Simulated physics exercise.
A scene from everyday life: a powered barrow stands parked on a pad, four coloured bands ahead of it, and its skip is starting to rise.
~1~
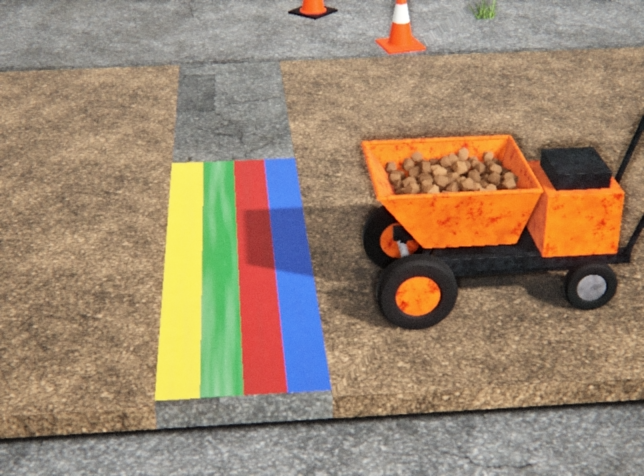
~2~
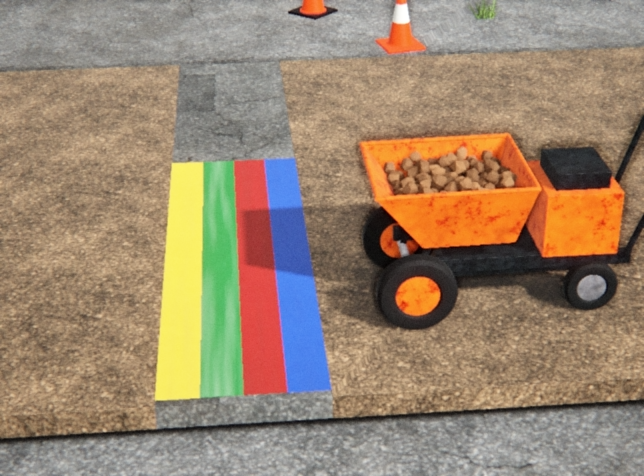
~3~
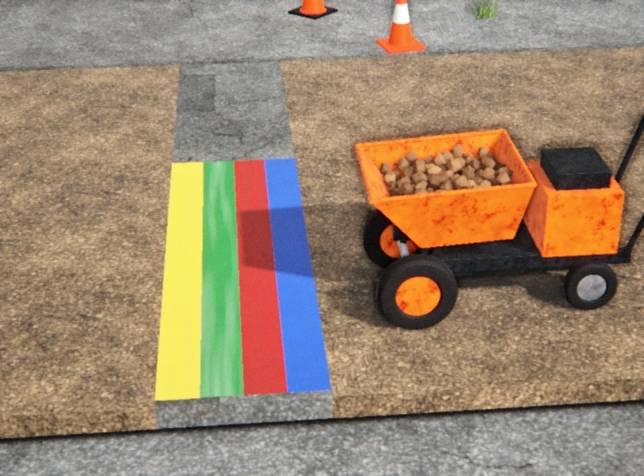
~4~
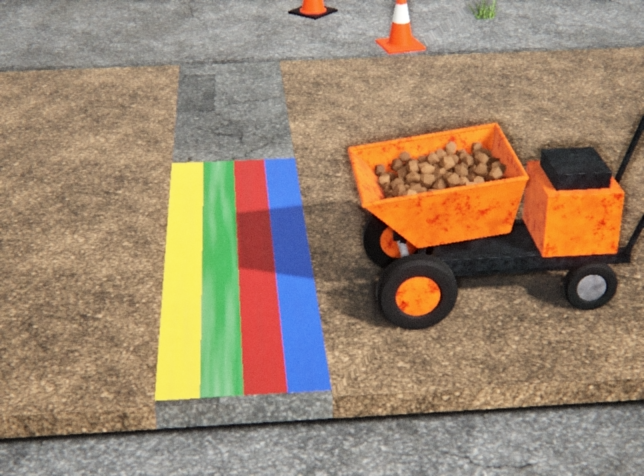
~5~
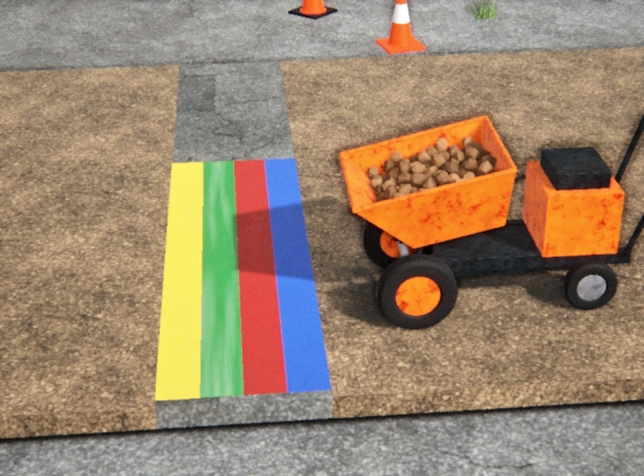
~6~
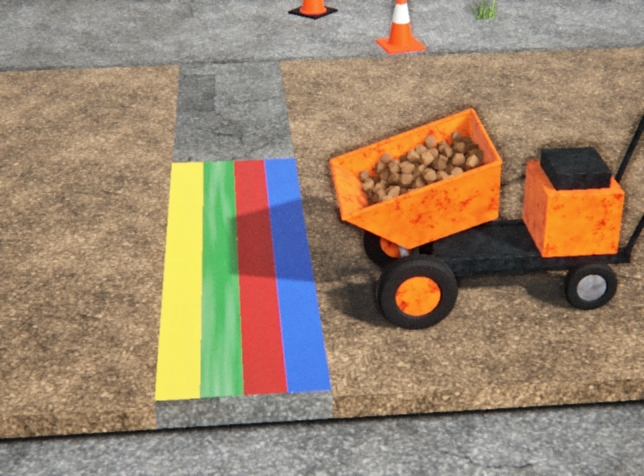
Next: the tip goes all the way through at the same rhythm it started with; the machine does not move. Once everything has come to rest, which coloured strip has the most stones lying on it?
Red.
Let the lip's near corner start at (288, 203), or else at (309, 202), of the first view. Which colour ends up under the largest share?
First spot: The yellow strip; second spot: That yellow strip.
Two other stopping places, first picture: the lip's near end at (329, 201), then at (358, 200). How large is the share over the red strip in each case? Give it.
The first gives close to 0 per cent and the second 30 per cent.
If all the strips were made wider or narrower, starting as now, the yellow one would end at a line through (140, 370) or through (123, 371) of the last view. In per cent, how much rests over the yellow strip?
About 10 per cent first, then about 10 per cent.
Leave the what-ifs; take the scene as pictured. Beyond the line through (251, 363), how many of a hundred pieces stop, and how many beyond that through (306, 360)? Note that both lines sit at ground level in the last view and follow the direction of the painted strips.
Estimate, first then second: 40 %, 80 %.
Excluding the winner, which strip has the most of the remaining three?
It's green.
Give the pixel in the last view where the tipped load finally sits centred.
(244, 300).
Soon after the last picture, skip tipped steeply; all in the skip.
A little later, skip tipped right over; about two thirds in the skip; a small part over the blue strip; about a quarter over the red strip; a small part over the green strip.
Later still, skip tipped right over; about a quarter in the skip; a small part over the blue strip; about a third over the red strip; about a quarter over the green strip; a small part over the yellow strip; a small part off the paint.
At rest, skip tipped right over; about a quarter in the skip; a small part over the blue strip; about a third over the red strip; about a quarter over the green strip; a small part over the yellow strip; a small part off the paint.
